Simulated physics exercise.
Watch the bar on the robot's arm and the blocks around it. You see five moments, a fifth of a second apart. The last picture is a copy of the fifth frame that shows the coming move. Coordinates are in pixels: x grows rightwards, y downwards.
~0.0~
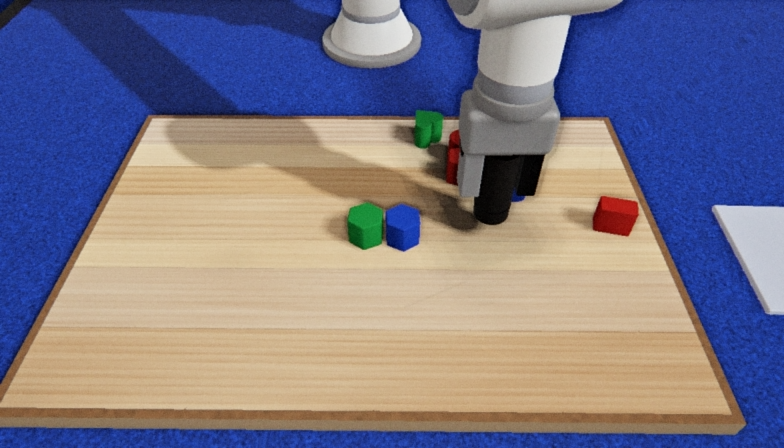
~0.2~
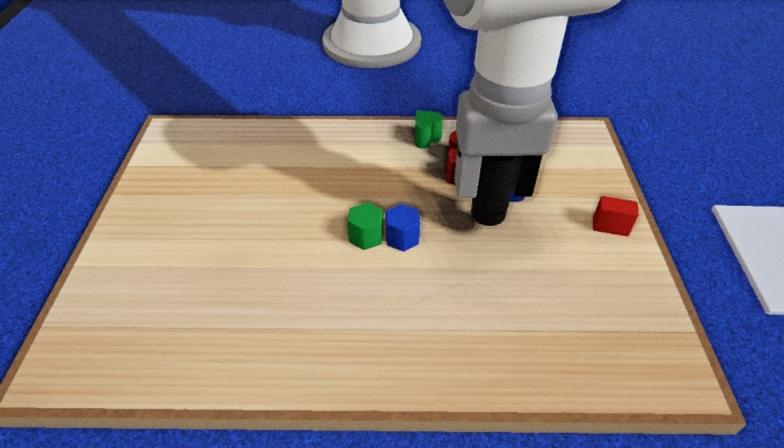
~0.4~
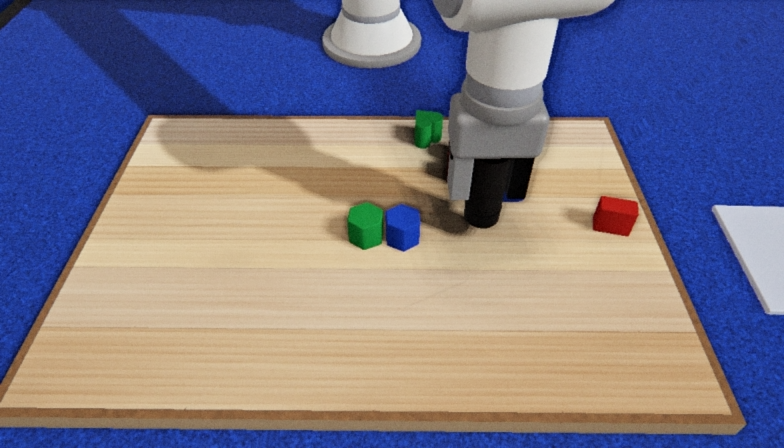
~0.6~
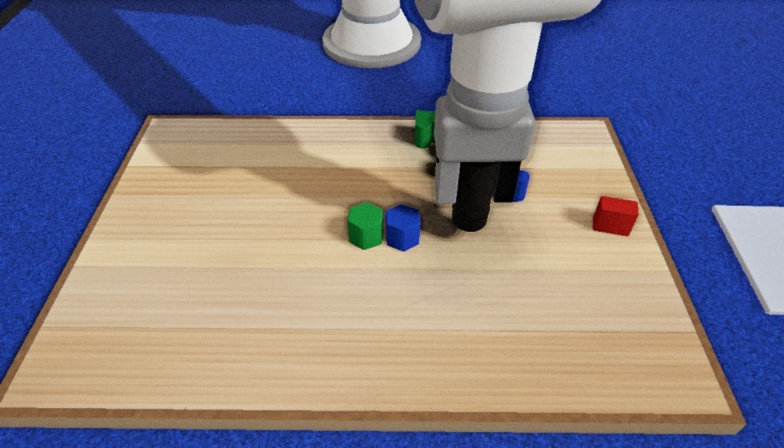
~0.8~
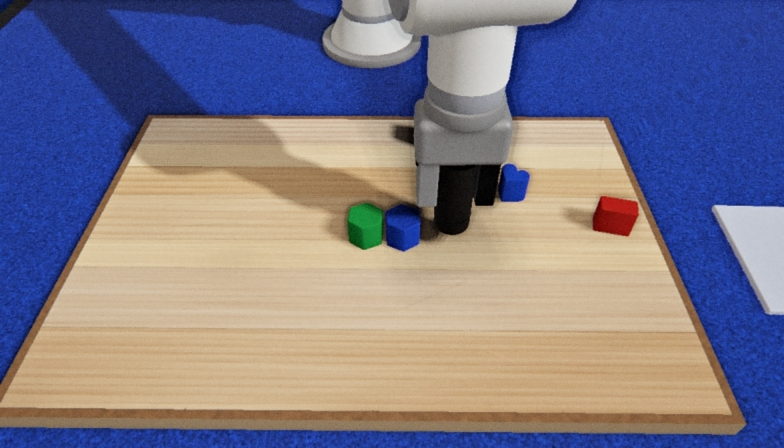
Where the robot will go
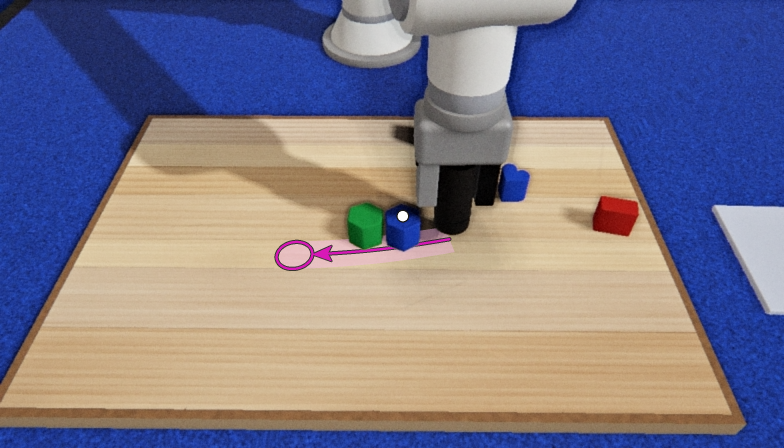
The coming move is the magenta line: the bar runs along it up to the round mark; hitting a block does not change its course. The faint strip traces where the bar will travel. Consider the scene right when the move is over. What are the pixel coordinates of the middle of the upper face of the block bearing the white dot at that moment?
It should be at about (274, 211).
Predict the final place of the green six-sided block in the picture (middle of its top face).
Its top middle is near (281, 188).
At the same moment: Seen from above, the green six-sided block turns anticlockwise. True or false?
The statement is false.
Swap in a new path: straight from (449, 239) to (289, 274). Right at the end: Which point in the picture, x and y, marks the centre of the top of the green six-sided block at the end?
The middle of its upper face should be somewhere near (307, 196).
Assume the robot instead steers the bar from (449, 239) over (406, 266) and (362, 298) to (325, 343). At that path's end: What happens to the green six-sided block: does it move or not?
Put simply, it goes somewhere else.
The line goes from (449, 239) by way of (399, 247) and (347, 252) to (295, 255); the dot is on the blue six-sided block.
The first path, step by step. One third of the way, bar (399, 231); green six-sided block (334, 209), turned 15° clockwise; blue six-sided block (366, 217), turned 25° clockwise.
Two thirds of the way, bar (346, 237); green six-sided block (297, 198), turned 45° clockwise; blue six-sided block (316, 216), turned 50° clockwise.
At the end, bar (291, 239); green six-sided block (281, 188), turned 90° clockwise; blue six-sided block (274, 211), turned 95° clockwise.
